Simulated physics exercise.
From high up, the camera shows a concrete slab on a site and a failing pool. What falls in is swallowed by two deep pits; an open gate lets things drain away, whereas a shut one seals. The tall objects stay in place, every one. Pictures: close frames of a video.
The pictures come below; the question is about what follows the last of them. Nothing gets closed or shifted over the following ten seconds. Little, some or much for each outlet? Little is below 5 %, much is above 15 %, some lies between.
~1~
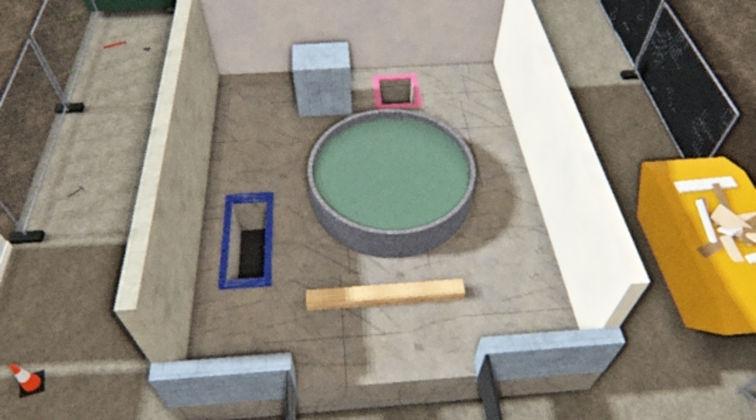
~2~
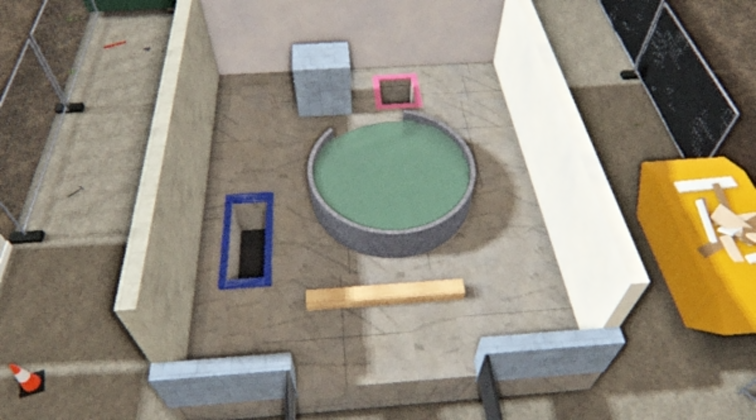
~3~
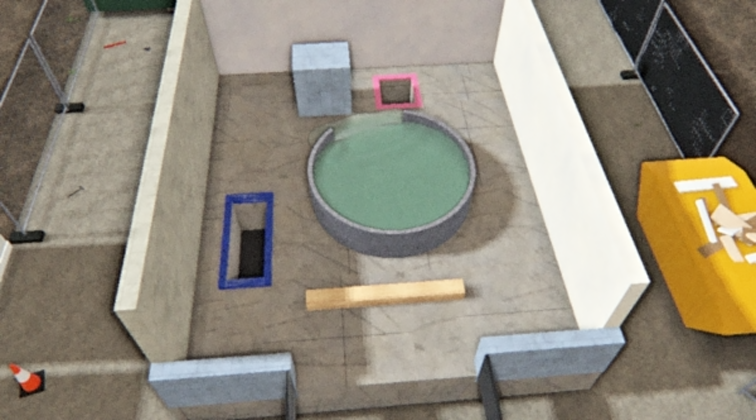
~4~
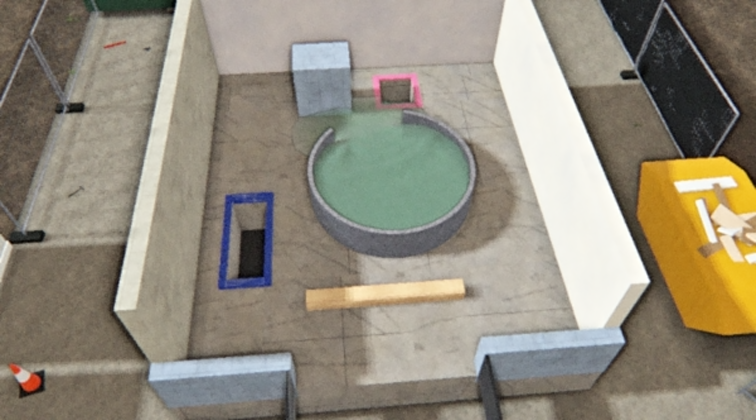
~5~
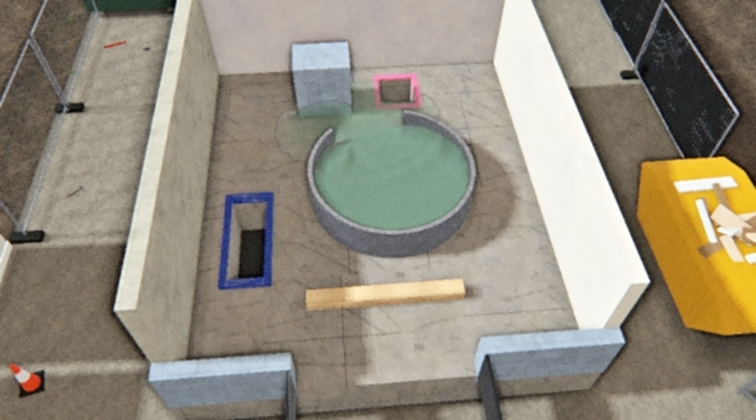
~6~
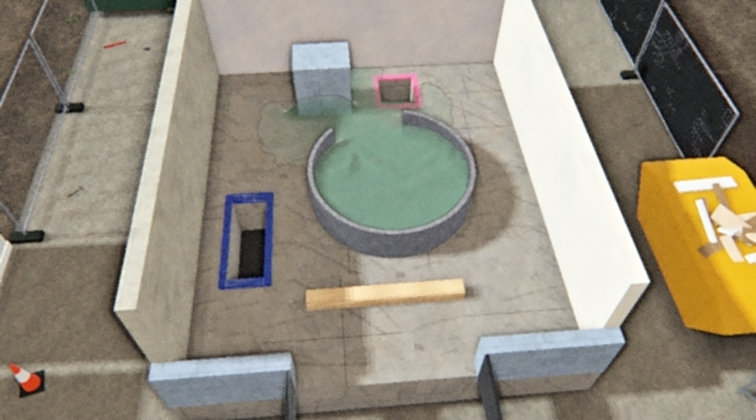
The gate gets little. The blue pit gets little. The pink pit gets much.
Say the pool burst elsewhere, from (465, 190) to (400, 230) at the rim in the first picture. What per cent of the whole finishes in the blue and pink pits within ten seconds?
Blue 0 %, pink 8 %.
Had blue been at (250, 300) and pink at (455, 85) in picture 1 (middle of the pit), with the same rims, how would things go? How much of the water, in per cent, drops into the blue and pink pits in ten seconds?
Per cent: Blue 4, pink 30.
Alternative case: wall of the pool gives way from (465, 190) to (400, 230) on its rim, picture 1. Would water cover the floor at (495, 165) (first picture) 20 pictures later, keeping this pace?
Lab note: Point recorded as inundated.
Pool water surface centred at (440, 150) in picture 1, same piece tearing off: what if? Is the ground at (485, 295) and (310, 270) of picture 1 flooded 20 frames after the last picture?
Result, points in order: Unwetted; unwetted.
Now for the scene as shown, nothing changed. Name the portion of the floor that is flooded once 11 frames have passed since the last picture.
35 %.
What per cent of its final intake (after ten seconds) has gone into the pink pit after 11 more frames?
Around 25 percent.
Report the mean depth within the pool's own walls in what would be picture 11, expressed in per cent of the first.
Roughly 74 per cent.
A moment on, water covers 20 % of the floor; the gate 0 %, the blue pit 0 %, the pink pit 4 %.
Next, water covers 35 % of the floor; the gate 0 %, the blue pit 0 %, the pink pit 9 %.
Then, water covers 45 % of the floor; the gate 0 %, the blue pit 0 %, the pink pit 16 %.
Later, water covers 75 % of the floor; the gate 0 %, the blue pit 2 %, the pink pit 25 %.
In the end, water covers 95 % of the floor; the gate 1 %, the blue pit 2 %, the pink pit 36 %.
